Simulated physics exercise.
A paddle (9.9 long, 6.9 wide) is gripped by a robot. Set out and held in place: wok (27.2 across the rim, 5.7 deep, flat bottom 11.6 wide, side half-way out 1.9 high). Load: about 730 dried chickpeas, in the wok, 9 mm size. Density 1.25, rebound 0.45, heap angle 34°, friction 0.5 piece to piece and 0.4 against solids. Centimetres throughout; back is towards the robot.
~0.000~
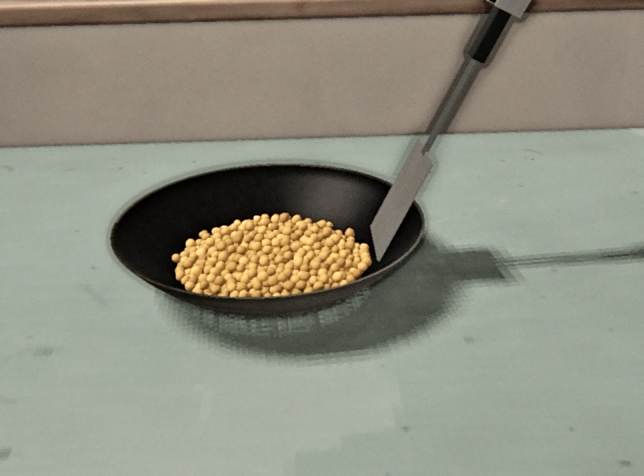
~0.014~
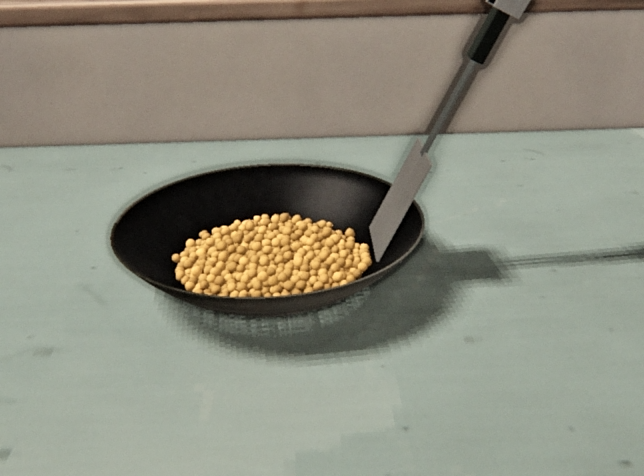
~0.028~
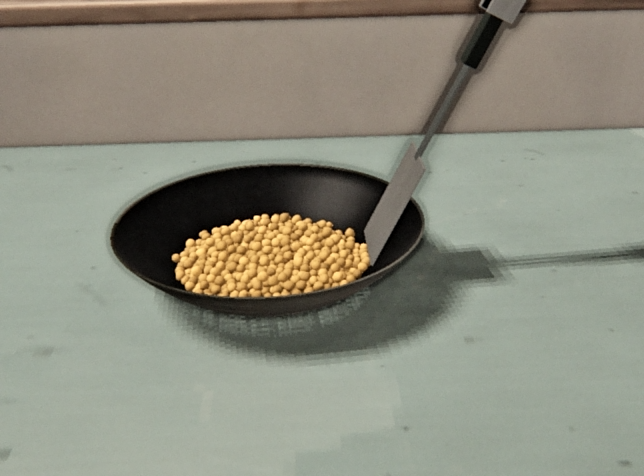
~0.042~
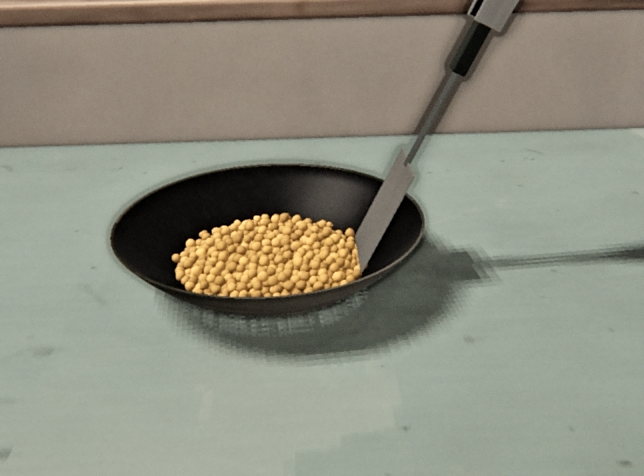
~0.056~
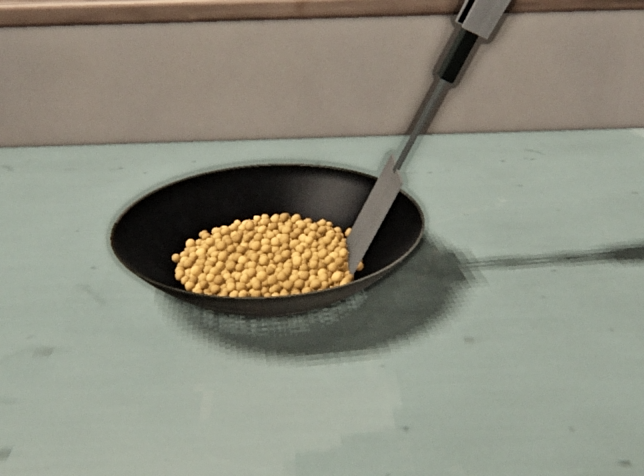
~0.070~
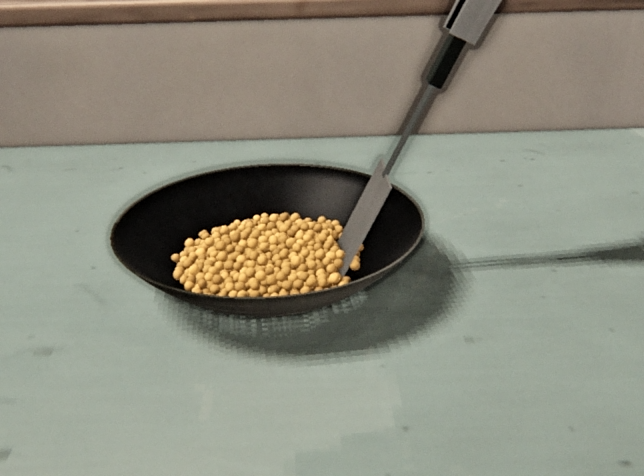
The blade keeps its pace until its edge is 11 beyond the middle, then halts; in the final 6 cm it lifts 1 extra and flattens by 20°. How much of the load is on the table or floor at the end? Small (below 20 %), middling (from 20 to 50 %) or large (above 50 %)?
Answer: Middling; from 20 to 50 % of the dried chickpeas finish on the table or floor.
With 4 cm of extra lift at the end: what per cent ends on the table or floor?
About 20 per cent.
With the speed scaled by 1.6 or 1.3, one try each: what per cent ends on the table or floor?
About 35 and 35 per cent.
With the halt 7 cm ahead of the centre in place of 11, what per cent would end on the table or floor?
In that case some 0 per cent.
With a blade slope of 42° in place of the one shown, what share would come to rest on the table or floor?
Then about 25 per cent.
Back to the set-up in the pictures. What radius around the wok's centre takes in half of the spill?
Some 24 cm.
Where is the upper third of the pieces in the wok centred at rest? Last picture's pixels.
Near (206, 265).
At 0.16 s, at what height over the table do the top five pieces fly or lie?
Some 6 cm.
After 0.16 s, sloping 64°, highest piece 8 above the table; 733 in the wok.
After 0.26 s, sloping 59°, highest piece 10 above the table; 732 in the wok, 1 on the blade or in flight.
After 0.50 s, sloping 44°, highest piece 7 above the table; 536 in the wok, 193 on the table or floor, 4 on the blade or in flight.
After 1.55 s, sloping 44°, highest piece 6 above the table; 535 in the wok, 198 on the table or floor.
At rest, 535 in the wok, 198 on the table or floor. That is 27 % on the table or floor.
